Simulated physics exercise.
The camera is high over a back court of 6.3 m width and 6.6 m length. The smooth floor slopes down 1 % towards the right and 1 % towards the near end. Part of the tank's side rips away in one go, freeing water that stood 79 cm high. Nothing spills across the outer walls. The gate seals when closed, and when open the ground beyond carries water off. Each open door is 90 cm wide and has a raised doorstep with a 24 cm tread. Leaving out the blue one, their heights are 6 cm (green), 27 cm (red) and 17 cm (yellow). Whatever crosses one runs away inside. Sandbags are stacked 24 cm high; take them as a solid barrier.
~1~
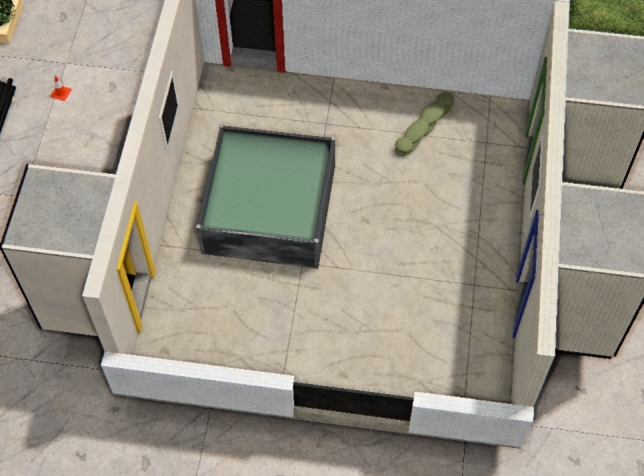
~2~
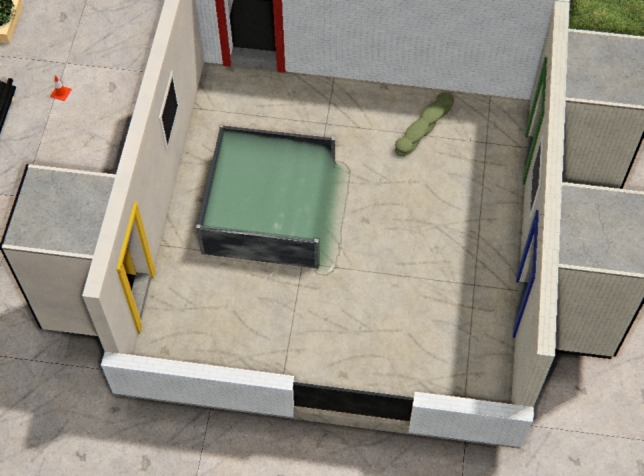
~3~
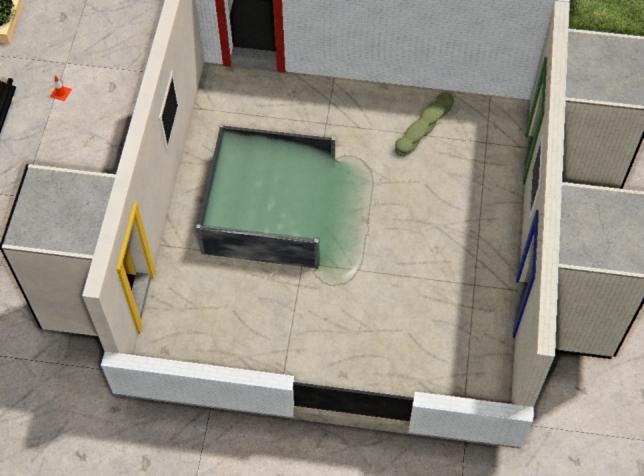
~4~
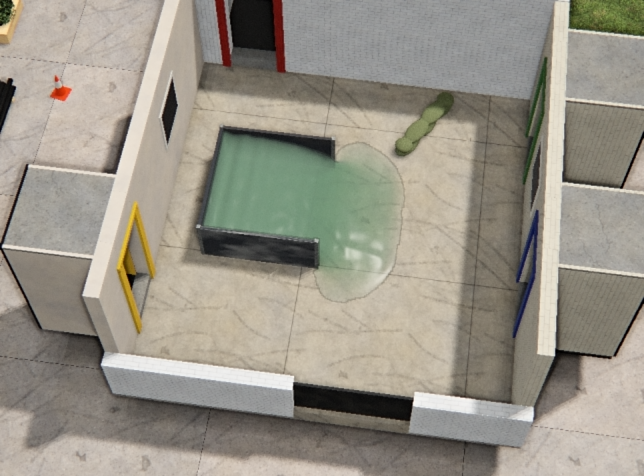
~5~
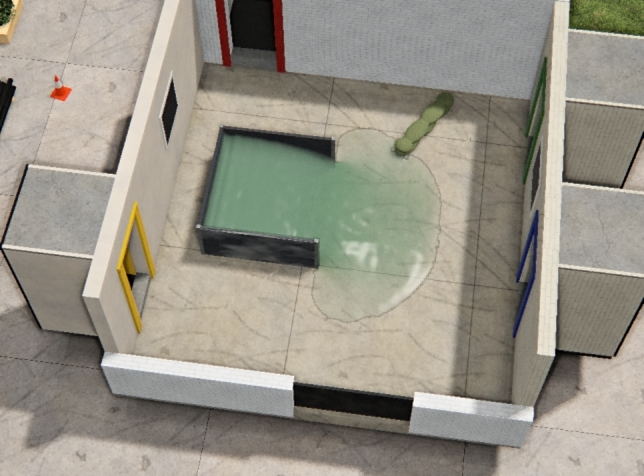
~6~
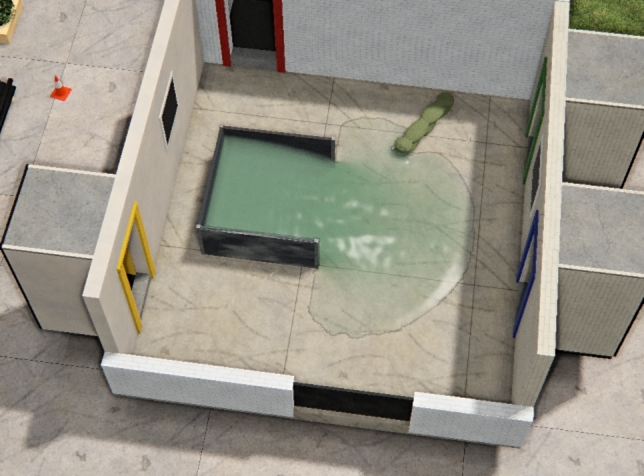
A walled back court with a pale, smooth floor is seen from high above by a camera that stays still. A dark-sided tank of green water stands left of centre, with a yellow door on the left wall, a red one at the back, blue and green ones on the right, and green sandbags towards the back right. The tank's right side gives way, and water pours out, spreading rightwards and nearer across the floor in a widening, thinning sheet while the level inside drops.
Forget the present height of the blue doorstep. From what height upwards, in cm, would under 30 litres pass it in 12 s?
Close to 27 cm is just enough.
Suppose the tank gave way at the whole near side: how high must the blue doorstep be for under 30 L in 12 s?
Some 13.0 cm.
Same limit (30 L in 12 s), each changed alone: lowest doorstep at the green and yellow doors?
About 21 cm at green and 8.0 cm at yellow.
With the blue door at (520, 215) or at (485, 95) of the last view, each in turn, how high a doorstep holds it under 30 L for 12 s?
Roughly 33 and 17 cm.
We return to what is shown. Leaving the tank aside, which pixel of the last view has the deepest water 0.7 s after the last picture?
At about (511, 251).
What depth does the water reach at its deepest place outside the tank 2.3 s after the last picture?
Up to some 40 cm.
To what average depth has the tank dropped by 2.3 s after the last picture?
About 14 cm.
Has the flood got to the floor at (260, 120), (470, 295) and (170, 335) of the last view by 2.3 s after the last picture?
In that order: Dry, under water, still dry.
Then, 0.7 s after the last picture water covers 40 % of the floor, deepest (44 cm) near (511, 251); 17 cm at the blue door, 25 litres in over its 6 cm doorstep.
Then, 2.3 s after the last picture water covers 50 % of the floor, deepest (40 cm) near (500, 414); 22 cm at the blue door, 250 litres in over its 6 cm doorstep.
Then, 11.3 s after the last picture water covers 95 % of the floor, deepest (14 cm) near (301, 398); 9 cm at the blue door, 443 litres in over its 6 cm doorstep.
At the blue door as built, the water peaked near 29 cm, 1.5 s after the last picture.
Run again over the same 12 s with other heights there, 46 litres in over 24.5 cm, 5 litres over 33 cm. The limit of 30 litres is kept from about 27 cm up.
